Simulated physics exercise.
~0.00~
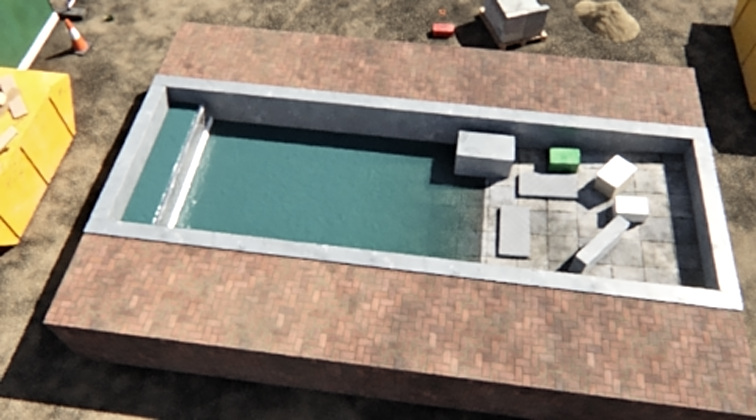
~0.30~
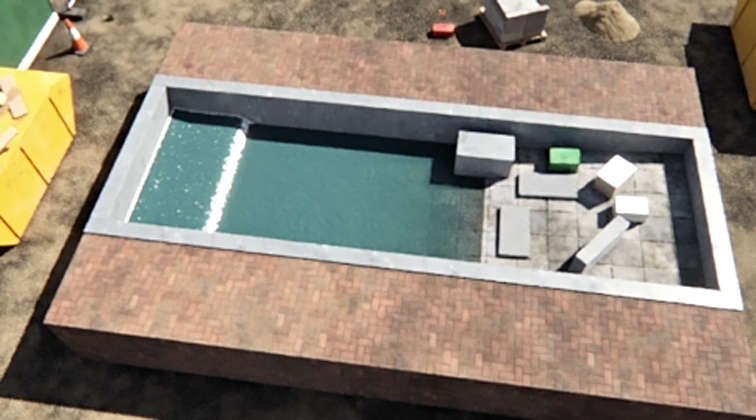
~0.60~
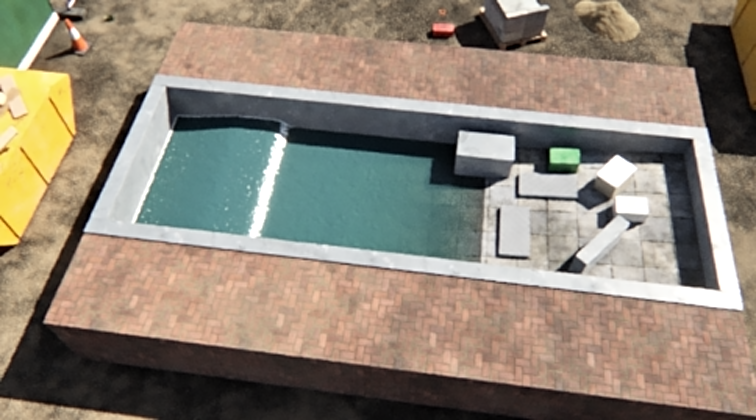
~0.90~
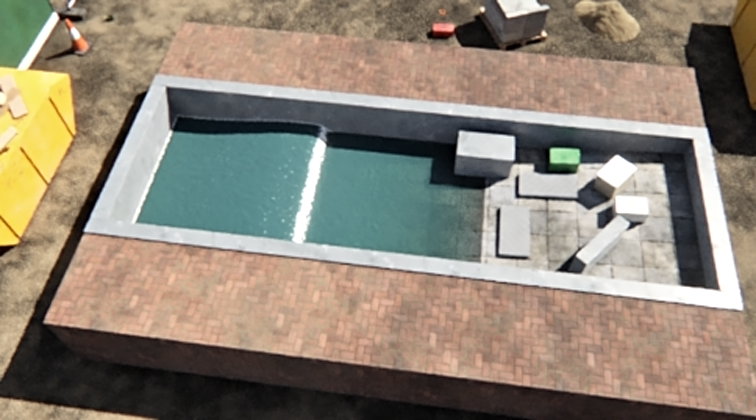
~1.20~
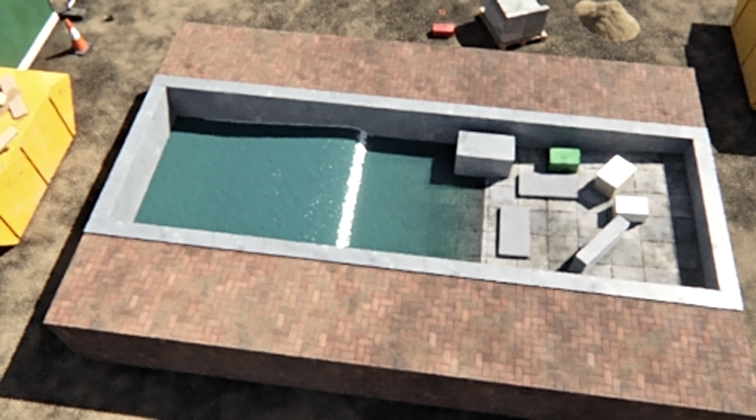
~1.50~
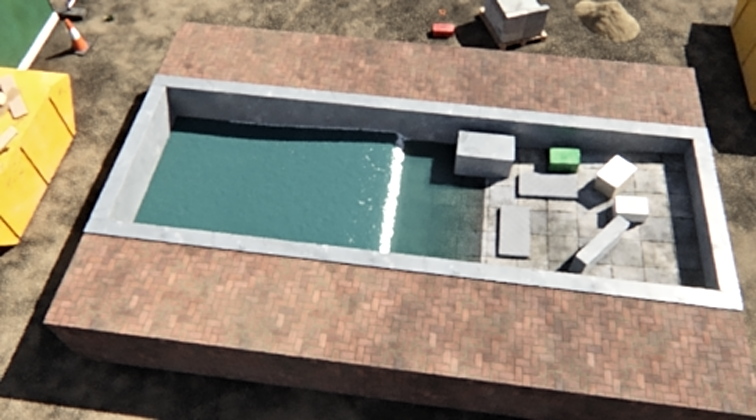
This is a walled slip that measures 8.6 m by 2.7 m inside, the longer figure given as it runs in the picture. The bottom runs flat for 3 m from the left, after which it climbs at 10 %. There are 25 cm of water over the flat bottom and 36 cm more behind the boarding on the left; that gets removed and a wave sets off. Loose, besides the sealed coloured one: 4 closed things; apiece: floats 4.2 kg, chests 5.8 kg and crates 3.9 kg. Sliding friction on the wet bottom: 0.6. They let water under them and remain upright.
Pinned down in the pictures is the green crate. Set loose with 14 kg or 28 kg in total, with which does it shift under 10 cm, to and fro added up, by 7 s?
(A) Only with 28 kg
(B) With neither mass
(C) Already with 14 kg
C.
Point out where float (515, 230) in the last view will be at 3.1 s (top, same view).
Position: Approx. (565, 232).
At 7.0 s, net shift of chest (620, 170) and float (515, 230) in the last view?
In that order: 0 cm, 150 cm.
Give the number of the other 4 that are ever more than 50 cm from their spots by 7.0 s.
Count: 2.
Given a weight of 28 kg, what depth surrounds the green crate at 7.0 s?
Close to 2 cm deep.
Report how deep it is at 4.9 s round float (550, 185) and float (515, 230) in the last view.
6 and 5 cm.
After 2.1 s the green crate would be 0 cm from its start with 14 kg and 0 cm from its start with 28 kg; 0 cm of water round it then.
After 3.1 s the green crate would be 0 cm from its start with 14 kg and 0 cm from its start with 28 kg; 3 cm of water round it then.
After 4.9 s the green crate would be 0 cm from its start with 14 kg and 0 cm from its start with 28 kg; 5 cm of water round it then.
After 7.0 s the green crate would be 0 cm from its start with 14 kg and 0 cm from its start with 28 kg; 2 cm of water round it then.
